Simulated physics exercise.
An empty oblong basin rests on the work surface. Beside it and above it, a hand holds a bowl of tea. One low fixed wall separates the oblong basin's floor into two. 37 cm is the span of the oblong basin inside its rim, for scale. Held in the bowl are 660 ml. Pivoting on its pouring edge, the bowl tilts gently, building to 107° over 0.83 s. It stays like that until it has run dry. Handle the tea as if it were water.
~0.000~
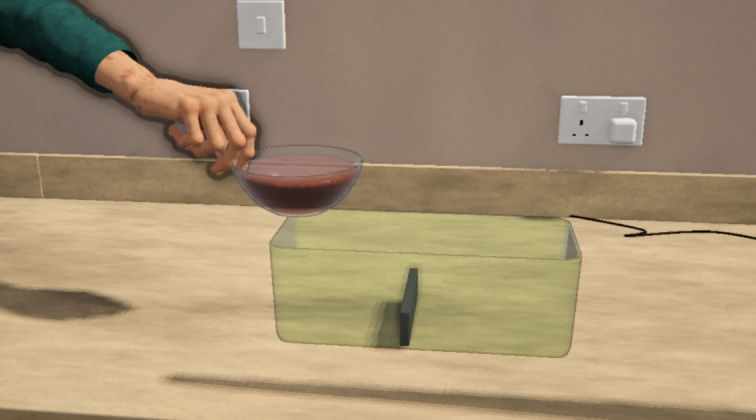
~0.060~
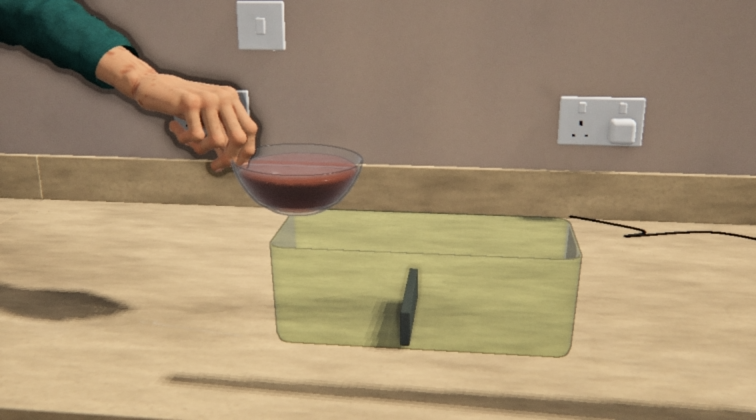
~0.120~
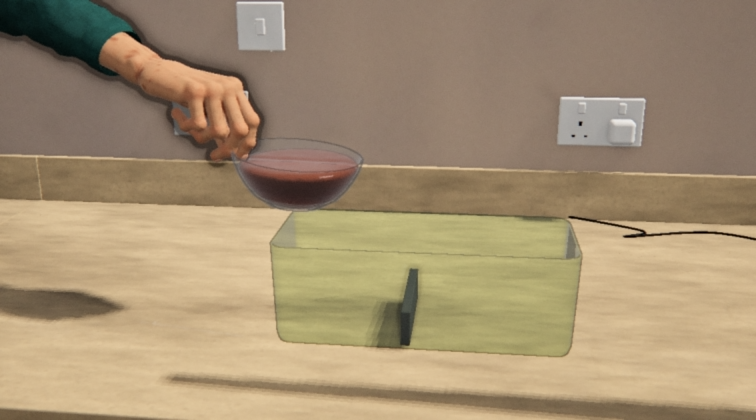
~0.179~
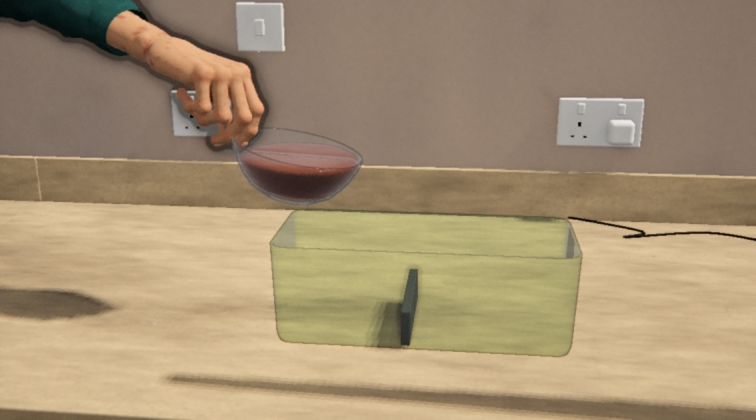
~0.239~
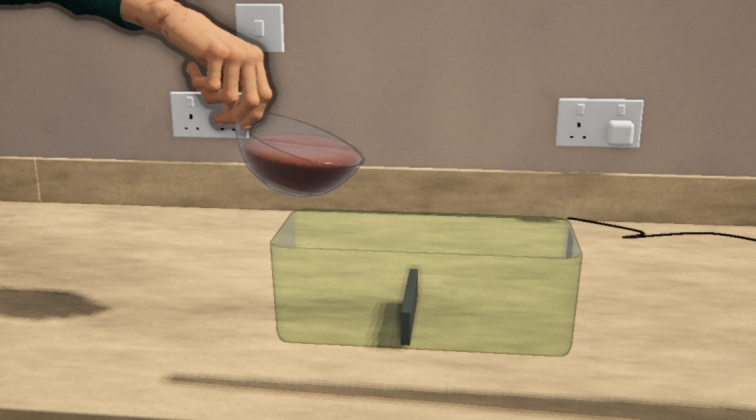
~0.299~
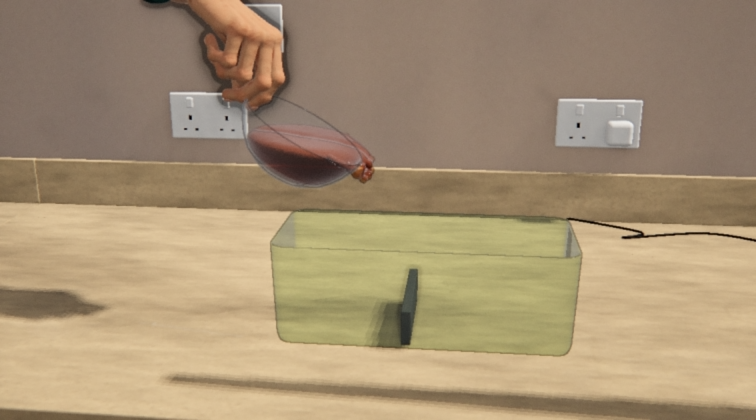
A hand gradually tilts a glass bowl of reddish-brown liquid rightward until some reaches over its rim.
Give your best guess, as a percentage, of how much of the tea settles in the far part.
I would say 90 per cent of it settles there.
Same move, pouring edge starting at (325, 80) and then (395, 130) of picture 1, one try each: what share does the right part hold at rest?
85 in a hundred, followed by 90 in a hundred.
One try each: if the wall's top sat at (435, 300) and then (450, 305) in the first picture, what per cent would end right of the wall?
One try each: Around 75 percent and then around 55 percent.
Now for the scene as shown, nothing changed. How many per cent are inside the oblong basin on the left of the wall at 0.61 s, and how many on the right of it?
4 per cent left and 40 right, roughly.
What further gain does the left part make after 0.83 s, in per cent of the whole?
Near 1 percent, more or less.
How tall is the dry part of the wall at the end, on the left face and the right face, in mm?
Left side: Around 42 mm. Right side: Around 24 mm.
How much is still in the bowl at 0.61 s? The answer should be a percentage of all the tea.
Fraction remaining: Approx. 10 per cent.
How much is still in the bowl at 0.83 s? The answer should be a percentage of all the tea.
About 0 per cent.
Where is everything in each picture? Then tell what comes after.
It leans 0°; its right rim is at (362, 163); the tea meets the walls at (240, 165) and (359, 168); the oblong basin's rim runs from (282, 228) to (575, 239); the wall's top is at (410, 290), in the first frame.
It leans 1°; its right rim is at (362, 163); the tea meets the walls at (240, 163) and (359, 167), in the second frame.
It leans 5°; its right rim is at (362, 163); the tea meets the walls at (241, 158) and (359, 164), in the third frame.
It leans 12°; its right rim is at (362, 164); the tea meets the walls at (242, 151) and (361, 158), in the fourth frame.
It leans 20°; its right rim is at (361, 164); the tea meets the walls at (245, 141) and (361, 159); 3 per cent is over the edge, in the fifth frame.
It leans 31°; its right rim is at (361, 164); the tea meets the walls at (250, 129) and (354, 149); 10 per cent is over the edge, in the sixth frame.
After 0.61 s the tilt is 89° and 11 per cent is still to pour, 4 is left of the wall and 41 right of it.
After 0.83 s the tilt is 107° and 0 per cent is still to pour, 8 is left of the wall and 91 right of it.
After 1.07 s the tilt is 107° and 0 per cent is still to pour, 10 is left of the wall and 90 right of it.
After 1.33 s the tilt is 107° and 0 per cent is still to pour, 10 is left of the wall and 90 right of it.
In the end 10 per cent lies left of the wall, 90 right of it and 0 outside.
